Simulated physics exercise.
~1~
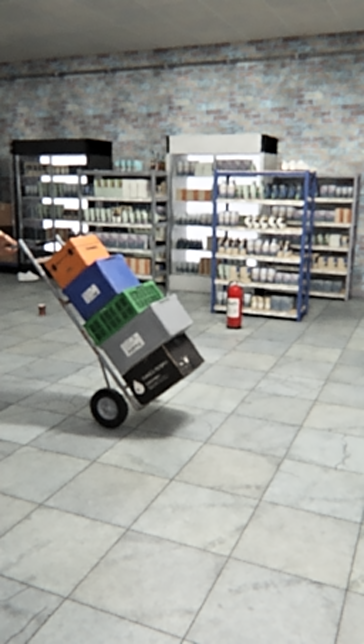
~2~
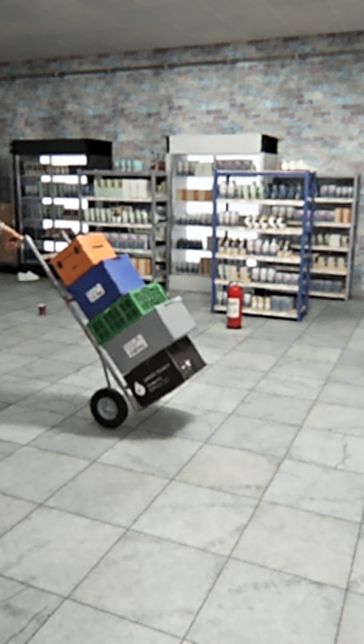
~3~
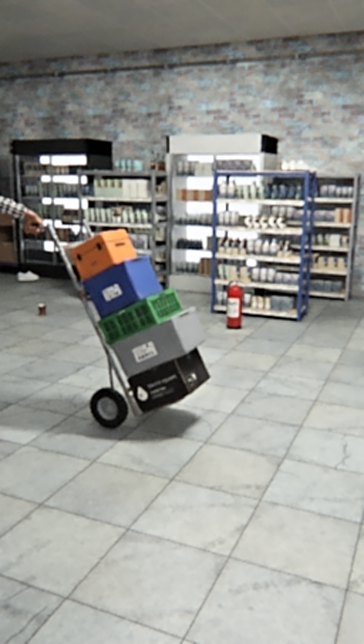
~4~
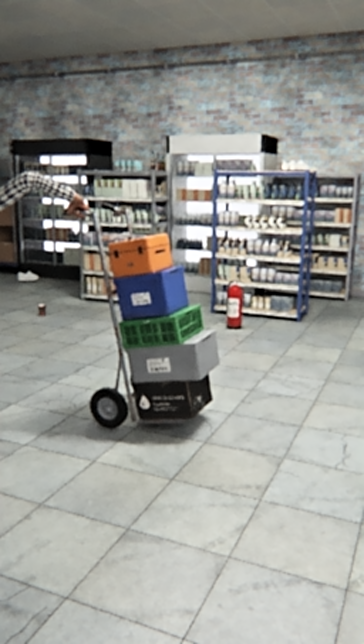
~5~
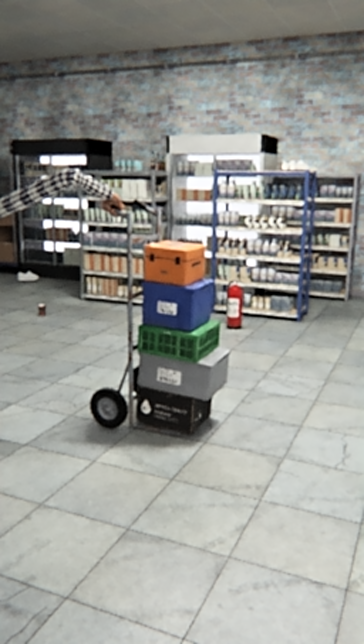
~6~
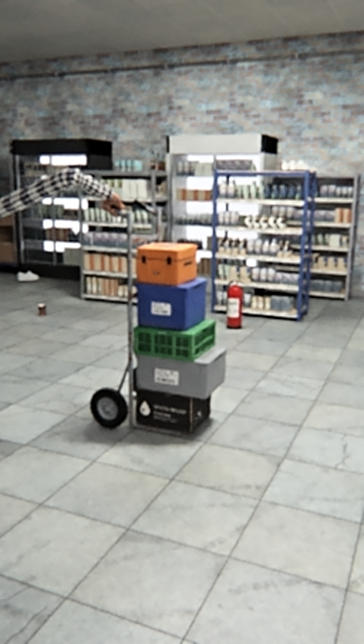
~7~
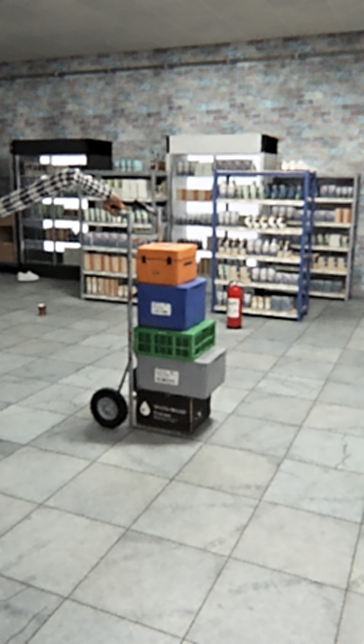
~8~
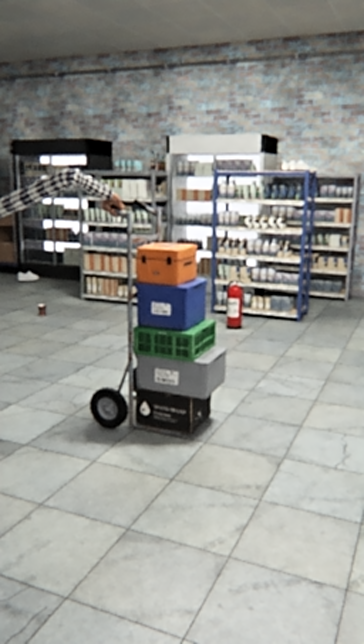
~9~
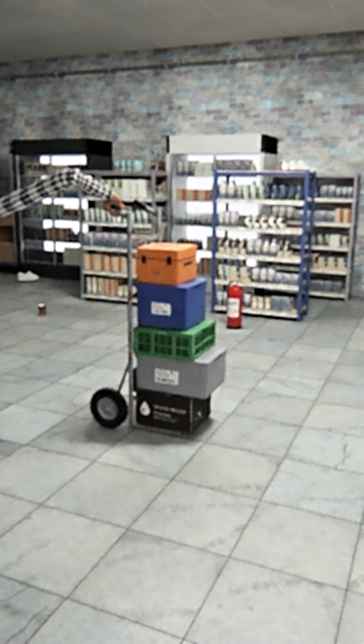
A hand in a checked sleeve tilting a loaded hand truck upright in a shop, its stacked crates and boxes staying aboard.
